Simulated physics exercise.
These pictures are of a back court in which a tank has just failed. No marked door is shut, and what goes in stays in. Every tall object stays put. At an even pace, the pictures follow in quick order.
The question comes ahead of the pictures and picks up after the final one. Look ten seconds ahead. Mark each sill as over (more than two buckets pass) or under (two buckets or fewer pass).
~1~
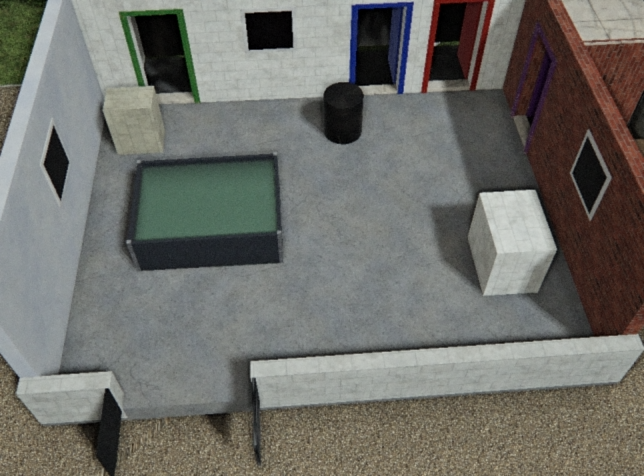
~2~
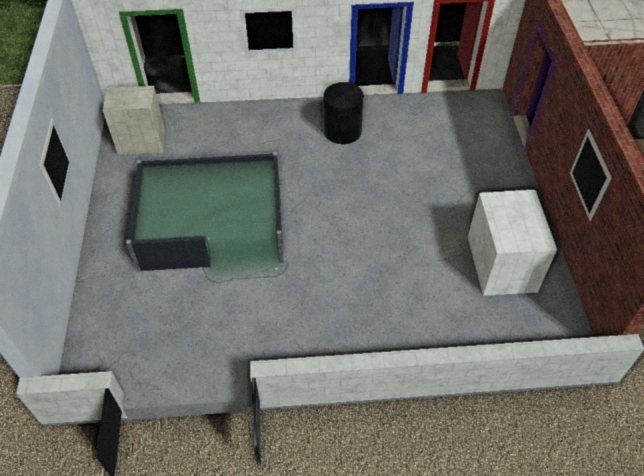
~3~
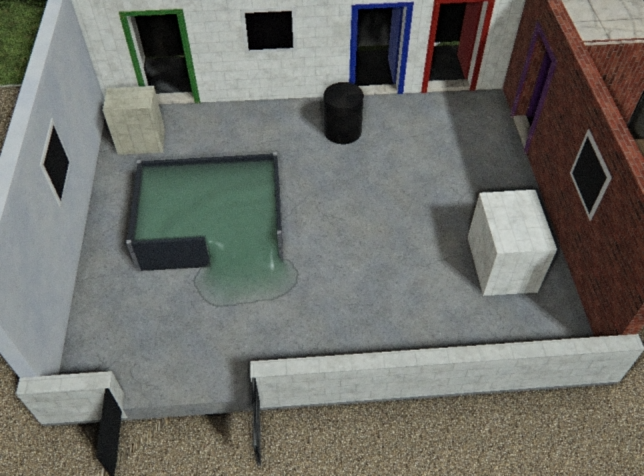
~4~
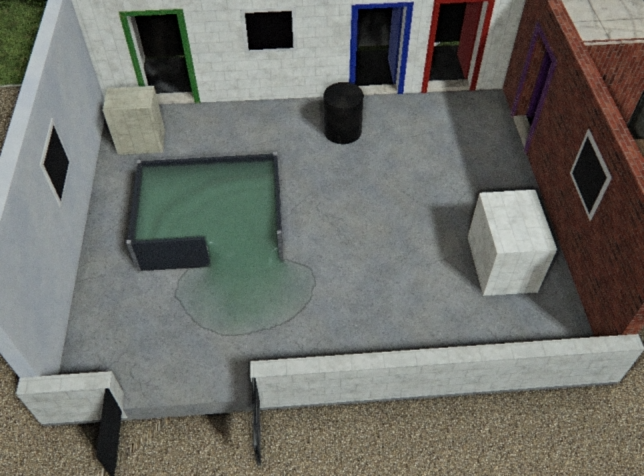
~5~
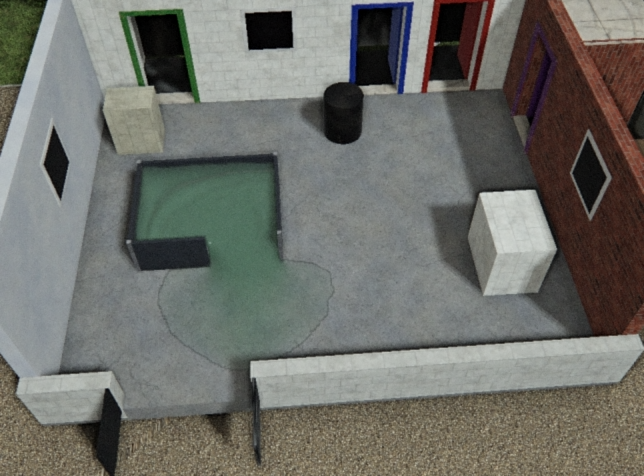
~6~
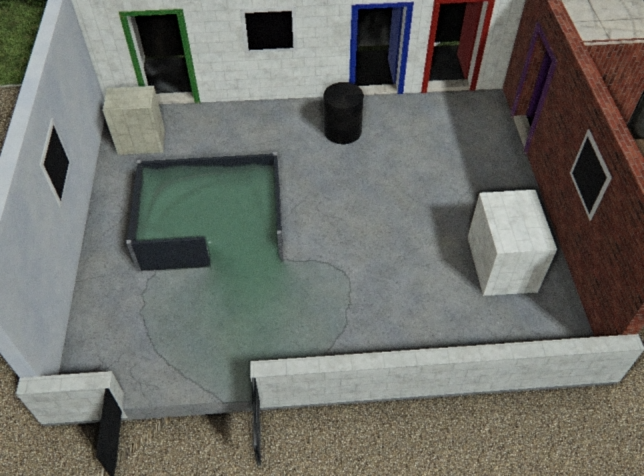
The blue door is under, the purple door is under, the red door is under, the green door is under.
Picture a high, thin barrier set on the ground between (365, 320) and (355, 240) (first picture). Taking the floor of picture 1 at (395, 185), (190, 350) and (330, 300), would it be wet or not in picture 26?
Taking the points in order, they are high and dry, inundated and inundated.
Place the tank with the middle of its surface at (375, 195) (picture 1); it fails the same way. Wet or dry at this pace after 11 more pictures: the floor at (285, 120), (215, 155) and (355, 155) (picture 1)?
Spot one is not touched, spot two is not touched, spot three is not touched.
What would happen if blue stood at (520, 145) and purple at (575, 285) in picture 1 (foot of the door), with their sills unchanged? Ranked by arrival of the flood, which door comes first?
The purple one.
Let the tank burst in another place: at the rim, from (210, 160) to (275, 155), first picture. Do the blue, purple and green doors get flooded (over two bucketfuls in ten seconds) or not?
In that case the blue door overshoots, the purple door overshoots and the green door overshoots.
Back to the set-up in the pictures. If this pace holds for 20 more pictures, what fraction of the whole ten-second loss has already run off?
Around 55 percent.
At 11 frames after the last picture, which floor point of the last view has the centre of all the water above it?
Near (253, 270).
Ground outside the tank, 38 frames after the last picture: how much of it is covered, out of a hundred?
About 50 per cent.
A moment on, water covers 15 % of the floor; the blue door not reached, the purple door not reached, the red door not reached, the green door not reached.
Next, water covers 20 % of the floor; the blue door not reached, the purple door not reached, the red door not reached, the green door not reached.
Then, water covers 30 % of the floor; the blue door not reached, the purple door not reached, the red door not reached, the green door not reached.
Later, water covers 50 % of the floor; the blue door not reached, the purple door wet at the sill, nothing in, the red door wet at the sill, nothing in, the green door not reached.
In the end, water covers 60 % of the floor; the blue door wet at the sill, nothing in, the purple door wet at the sill, nothing in, the red door wet at the sill, nothing in, the green door not reached.
